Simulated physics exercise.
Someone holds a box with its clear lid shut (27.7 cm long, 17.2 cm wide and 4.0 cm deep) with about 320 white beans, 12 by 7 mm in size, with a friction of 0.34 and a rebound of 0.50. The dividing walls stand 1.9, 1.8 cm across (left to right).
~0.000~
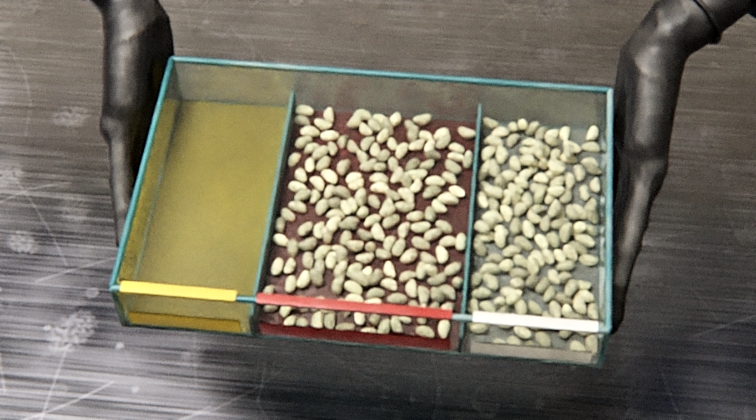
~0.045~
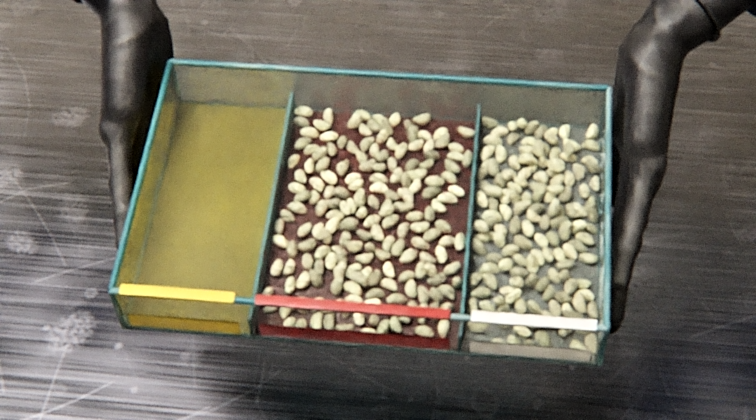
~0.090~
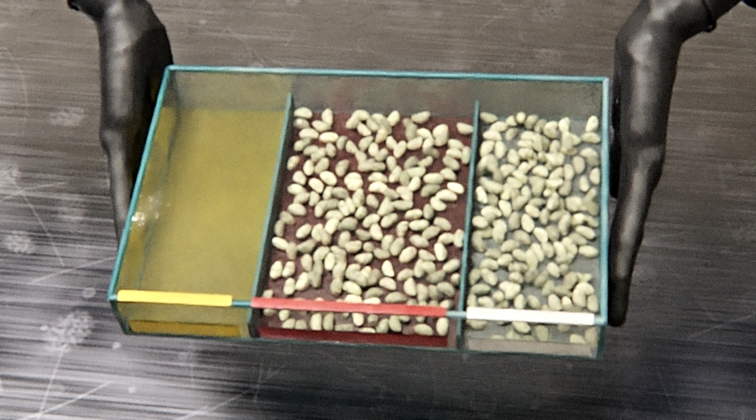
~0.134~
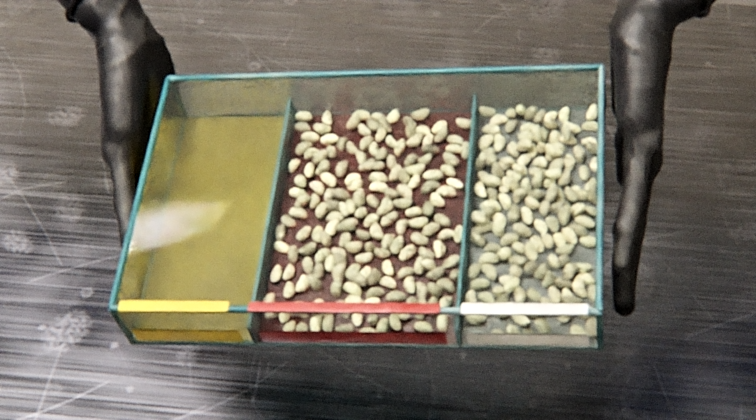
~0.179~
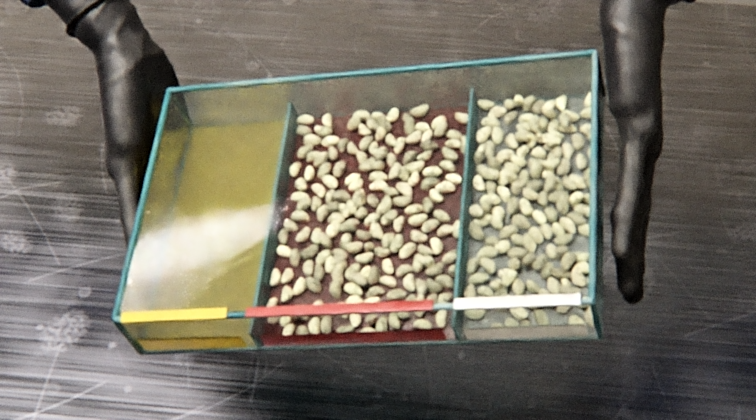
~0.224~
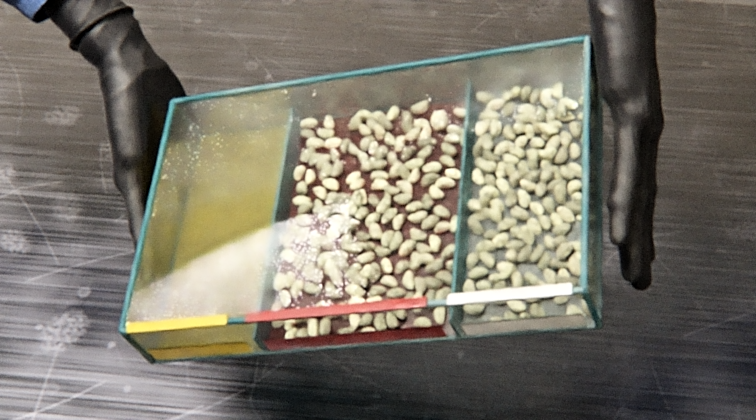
Two black-gloved hands held a clear-lidded box of white beans, its yellow section empty, nearly level at first, then tilted it down toward the left while the beans stayed in the red and white sections.
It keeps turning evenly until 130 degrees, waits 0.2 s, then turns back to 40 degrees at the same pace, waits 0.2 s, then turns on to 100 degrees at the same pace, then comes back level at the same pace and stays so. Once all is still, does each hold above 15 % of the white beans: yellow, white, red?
Yellow: Over, white: Under, red: Under.
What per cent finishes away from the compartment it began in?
About 100 per cent.
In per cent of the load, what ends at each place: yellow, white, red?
Yellow 100; white 0; red 0.
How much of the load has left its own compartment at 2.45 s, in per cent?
Some 100 per cent.
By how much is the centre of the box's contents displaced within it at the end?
Some 15.5 cm.
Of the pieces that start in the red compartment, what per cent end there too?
Roughly 0 per cent.
After 1.44 s, tilt 130 degrees; yellow 100 %; middle of all pieces near (479, 290).
Then, at 2.45 s, tilt 40 degrees; yellow 100 %; middle of all pieces near (226, 279).
After 3.39 s, tilt 80 degrees; yellow 100 %; middle of all pieces near (338, 310).
After 4.28 s, tilt 0 degrees; yellow 100 %; middle of all pieces near (177, 215).
In the end, at 4.8 s, yellow 100 %, white 0 %, red 0 %.
